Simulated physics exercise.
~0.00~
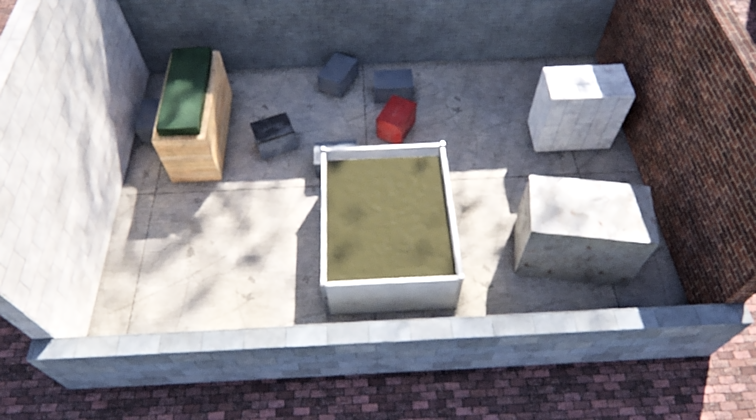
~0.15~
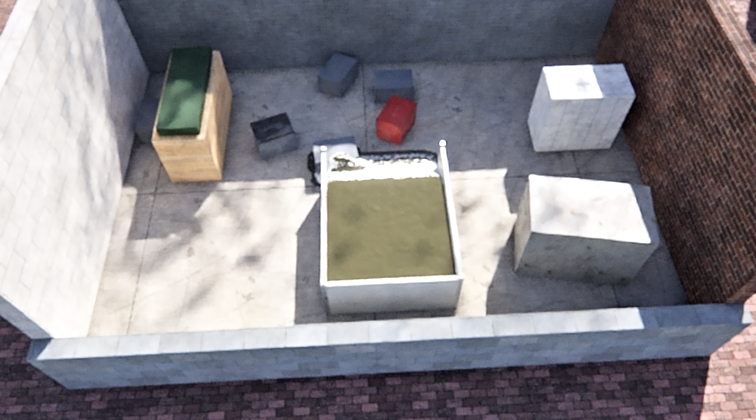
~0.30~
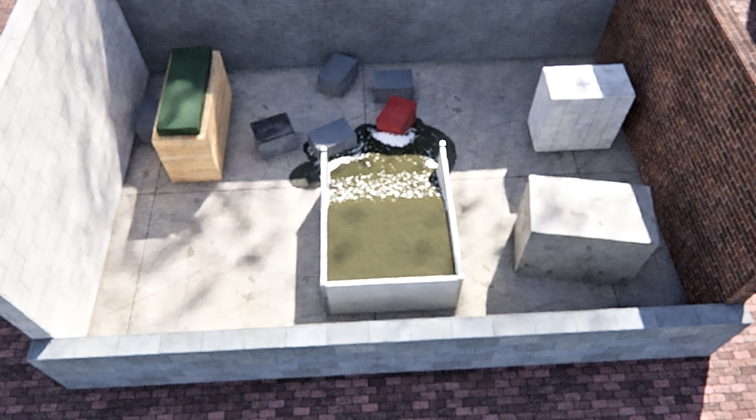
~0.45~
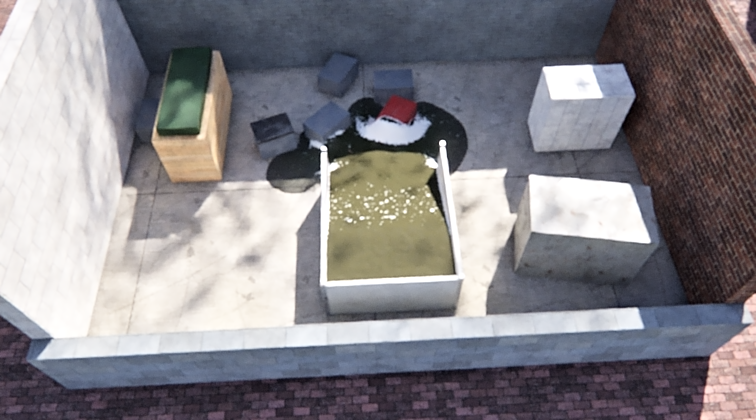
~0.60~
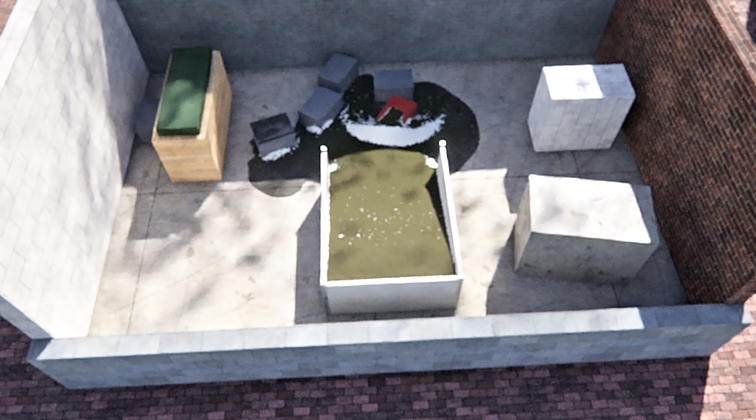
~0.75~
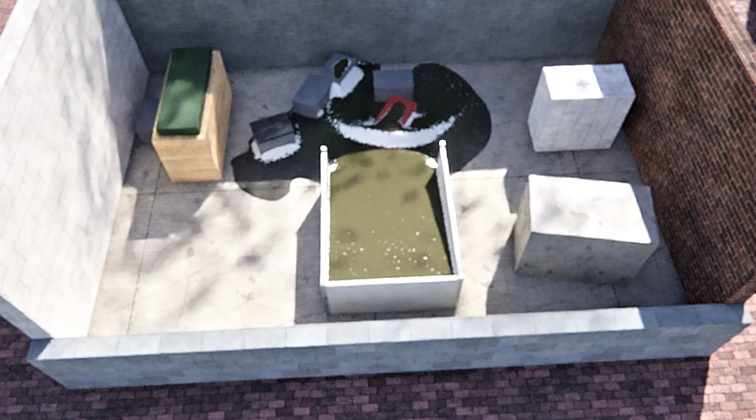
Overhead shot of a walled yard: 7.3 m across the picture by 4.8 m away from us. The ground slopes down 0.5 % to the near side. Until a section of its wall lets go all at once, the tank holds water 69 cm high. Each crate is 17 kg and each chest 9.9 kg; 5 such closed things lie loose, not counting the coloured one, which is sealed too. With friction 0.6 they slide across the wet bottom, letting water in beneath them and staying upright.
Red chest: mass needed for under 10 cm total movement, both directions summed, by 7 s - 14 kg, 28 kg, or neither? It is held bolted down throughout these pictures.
Looks to me like nothing offered suffices.
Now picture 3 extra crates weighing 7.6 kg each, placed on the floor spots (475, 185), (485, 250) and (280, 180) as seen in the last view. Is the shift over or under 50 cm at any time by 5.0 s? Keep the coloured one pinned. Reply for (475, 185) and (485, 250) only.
In that order: Not as far, then not as far.
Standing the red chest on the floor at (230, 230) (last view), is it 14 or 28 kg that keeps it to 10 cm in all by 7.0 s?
Just the heavier one.
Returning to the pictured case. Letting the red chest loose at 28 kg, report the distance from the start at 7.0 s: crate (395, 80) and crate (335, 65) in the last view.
The first has moved 120 cm and the second 140 cm from the start.
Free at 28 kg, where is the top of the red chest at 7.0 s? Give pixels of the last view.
Position estimate: Around (415, 76).
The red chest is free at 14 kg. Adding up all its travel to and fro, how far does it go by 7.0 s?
250 cm in all.
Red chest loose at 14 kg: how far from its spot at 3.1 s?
Roughly 80 cm.
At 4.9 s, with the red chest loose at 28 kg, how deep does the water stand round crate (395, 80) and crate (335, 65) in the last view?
Depths: Near 6 cm, then near 8 cm.
After 1.4 s the red chest would be 85 cm from its start with 14 kg and 85 cm from its start with 28 kg; 16 cm of water round it then.
After 3.1 s the red chest would be 71 cm from its start with 14 kg and 75 cm from its start with 28 kg; 17 cm of water round it then.
After 4.9 s the red chest would be 105 cm from its start with 14 kg and 76 cm from its start with 28 kg; 7 cm of water round it then.
After 7.0 s the red chest would be 103 cm from its start with 14 kg and 76 cm from its start with 28 kg; 9 cm of water round it then.
